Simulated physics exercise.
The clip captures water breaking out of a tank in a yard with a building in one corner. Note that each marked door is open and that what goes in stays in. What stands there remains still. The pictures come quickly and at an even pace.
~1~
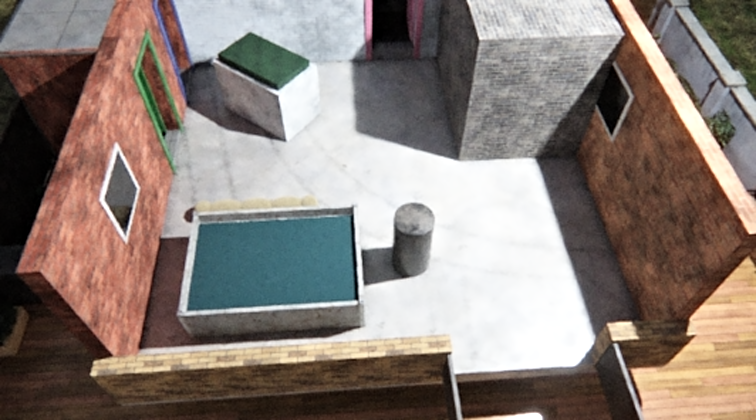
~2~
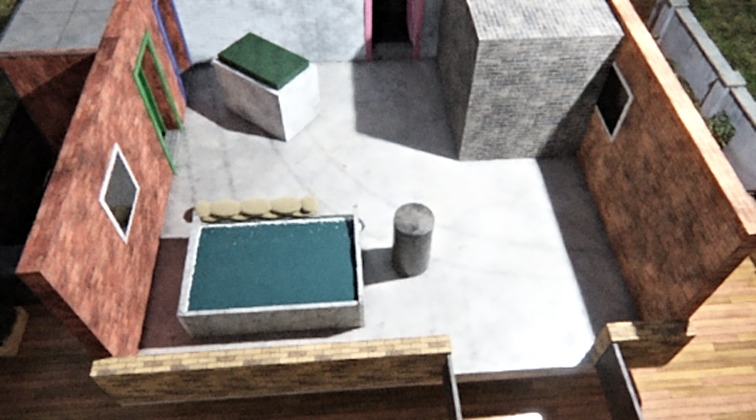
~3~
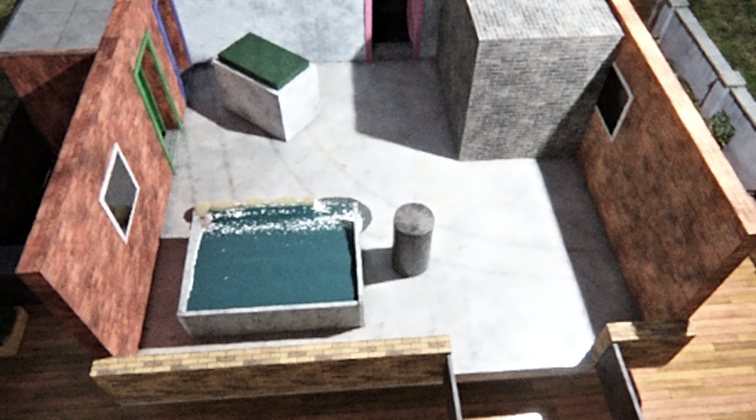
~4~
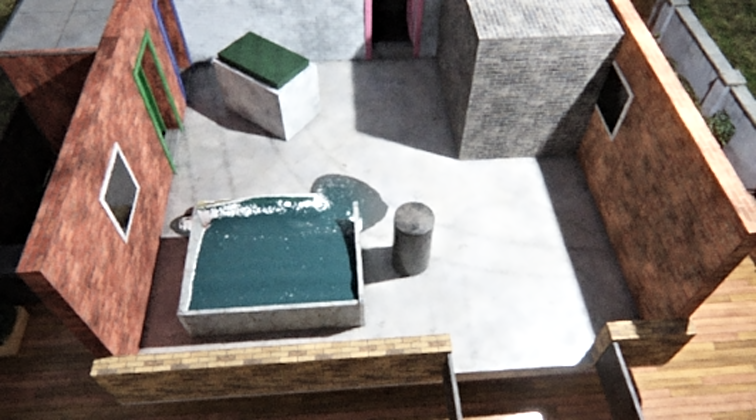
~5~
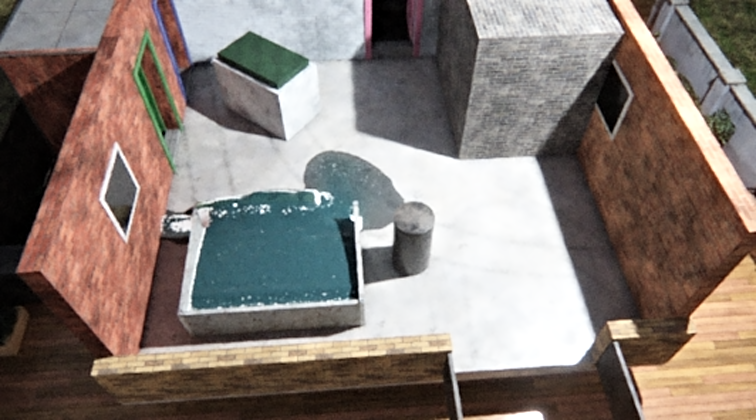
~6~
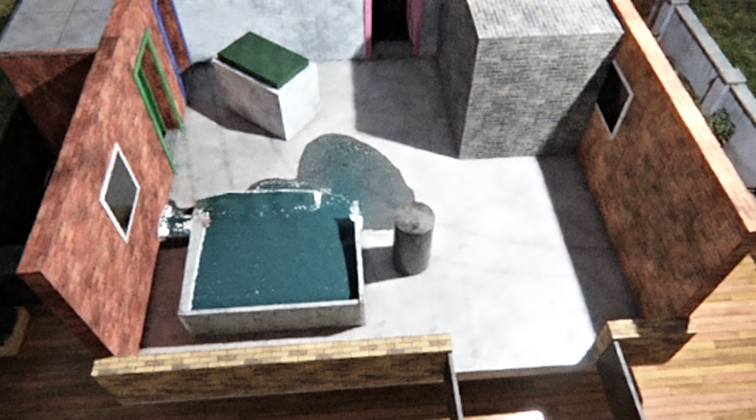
In a walled yard with a brick building in one corner, an open tank of dark water sat still, then water broke out over its far side and spread across the pale ground behind it.
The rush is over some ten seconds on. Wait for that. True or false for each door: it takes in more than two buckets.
For the pink door, false; for the blue door, false; for the green door, false.
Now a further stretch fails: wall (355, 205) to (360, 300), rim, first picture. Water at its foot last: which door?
Coming last is the green-painted one.
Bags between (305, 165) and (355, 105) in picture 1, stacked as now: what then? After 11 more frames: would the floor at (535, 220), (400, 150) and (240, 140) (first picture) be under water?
Taking the three spots in order: Untouched, swamped, swamped.
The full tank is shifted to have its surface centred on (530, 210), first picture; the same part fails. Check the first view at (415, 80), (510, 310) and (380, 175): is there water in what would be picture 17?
Going through the three places: In the spill, out of reach, in the spill.
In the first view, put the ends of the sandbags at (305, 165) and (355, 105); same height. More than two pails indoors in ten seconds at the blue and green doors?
Note - blue: Above, green: Above.
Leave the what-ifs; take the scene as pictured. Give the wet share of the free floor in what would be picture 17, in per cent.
Roughly 55 percent, I reckon.
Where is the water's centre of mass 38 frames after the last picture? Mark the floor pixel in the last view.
My guess is about (324, 177).
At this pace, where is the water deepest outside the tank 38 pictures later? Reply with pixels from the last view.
Look near (307, 63).
A moment on, water covers 35 % of the floor; the pink door not reached, the blue door not reached, the green door wet at the sill, nothing in.
Next, water covers 55 % of the floor; the pink door wet at the sill, nothing in, the blue door not reached, the green door wet at the sill, nothing in.
Then, water covers 60 % of the floor; the pink door wet at the sill, nothing in, the blue door wet at the sill, nothing in, the green door wet at the sill, nothing in.
Later, water covers 75 % of the floor; the pink door wet at the sill, nothing in, the blue door wet at the sill, nothing in, the green door wet at the sill, nothing in.
In the end, water covers 90 % of the floor; the pink door wet at the sill, nothing in, the blue door wet at the sill, nothing in, the green door wet at the sill, nothing in.
